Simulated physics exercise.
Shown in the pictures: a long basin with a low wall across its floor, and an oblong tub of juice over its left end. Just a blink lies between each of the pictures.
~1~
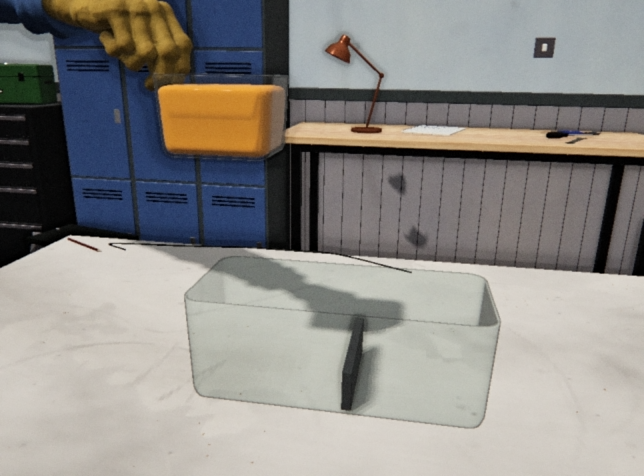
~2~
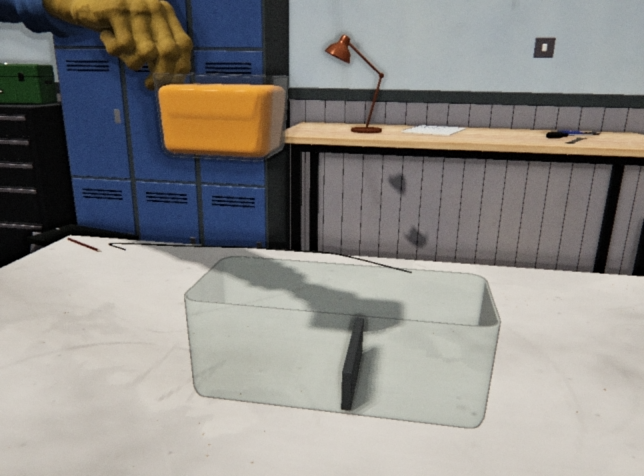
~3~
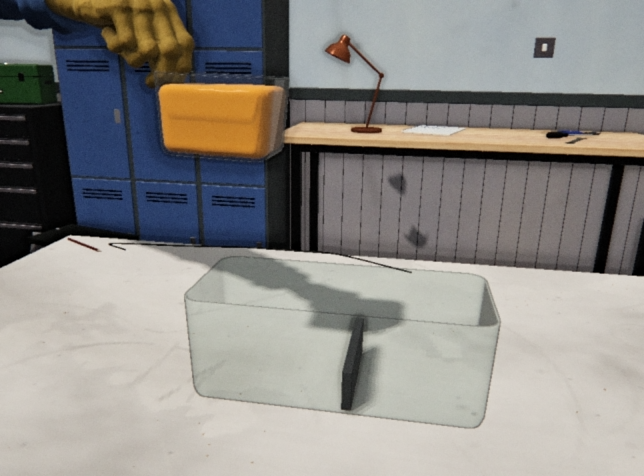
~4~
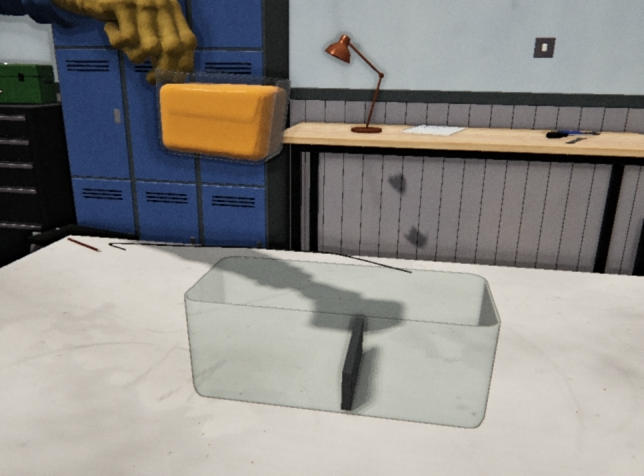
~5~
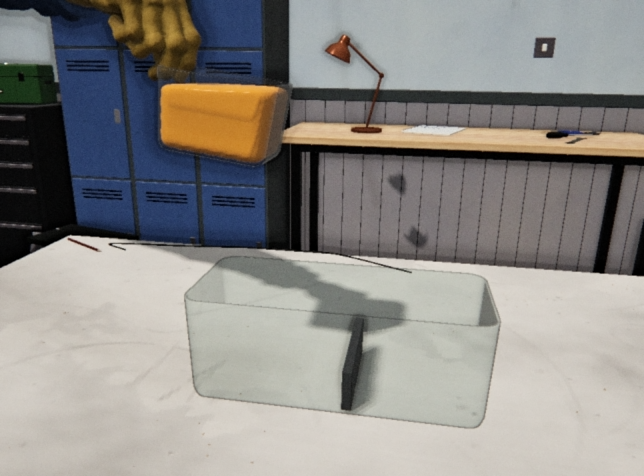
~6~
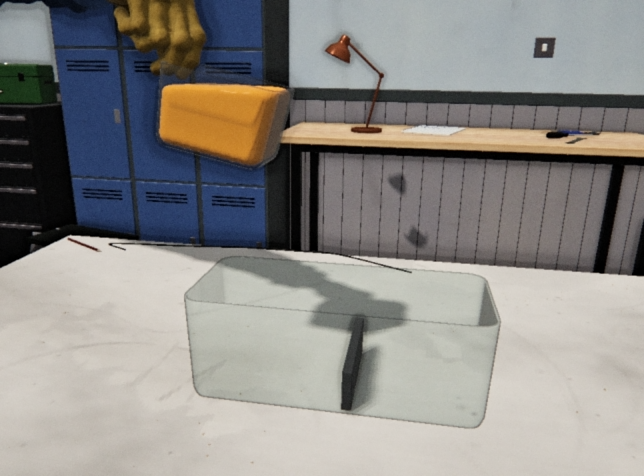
A tub of orange juice above the left end of a long clear basin with a low dark wall tilts slightly to the right, slowly and then a little faster, while a yellow-gloved hand beside it shifts slightly.
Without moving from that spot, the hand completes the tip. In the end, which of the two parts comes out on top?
The right one.
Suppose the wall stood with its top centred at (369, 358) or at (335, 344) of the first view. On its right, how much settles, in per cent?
Estimated: 45 % first, 75 % second.
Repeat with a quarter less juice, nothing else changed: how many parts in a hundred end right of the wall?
About 40 in a hundred.
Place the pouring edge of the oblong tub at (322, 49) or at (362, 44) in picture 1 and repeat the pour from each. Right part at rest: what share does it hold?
About 90 per cent, then about 90 per cent.
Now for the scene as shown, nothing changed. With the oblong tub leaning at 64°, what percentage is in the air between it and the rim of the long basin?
Some 30 per cent, I'd say.
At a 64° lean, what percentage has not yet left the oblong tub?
Some 60 per cent.
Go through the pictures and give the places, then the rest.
In the first picture, tilt 0°; pouring edge (280, 78); surface from (174, 86) to (280, 89); the long basin's rim runs from (205, 277) to (492, 300); the wall's top is at (354, 344).
In the second picture, tilt 1°; pouring edge (280, 79); surface from (175, 86) to (279, 89).
In the third picture, tilt 2°; pouring edge (281, 81); surface from (175, 86) to (280, 90).
In the fourth picture, tilt 5°; pouring edge (283, 83); surface from (176, 86) to (282, 91).
In the fifth picture, tilt 8°; pouring edge (284, 87); surface from (177, 86) to (283, 91).
In the sixth picture, tilt 13°; pouring edge (286, 93); surface from (179, 87) to (285, 92).
A moment on, the tilt is 64° and 61 per cent is still to pour, 4 is left of the wall and 2 right of it.
Next, the tilt is 92° and 16 per cent is still to pour, 10 is left of the wall and 55 right of it.
Then the tilt is 95° and 3 per cent is still to pour, 29 is left of the wall and 63 right of it.
Later the tilt is 95° and 0 per cent is still to pour, 34 is left of the wall and 63 right of it.
At rest 36 per cent lies left of the wall, 63 right of it and 1 outside.
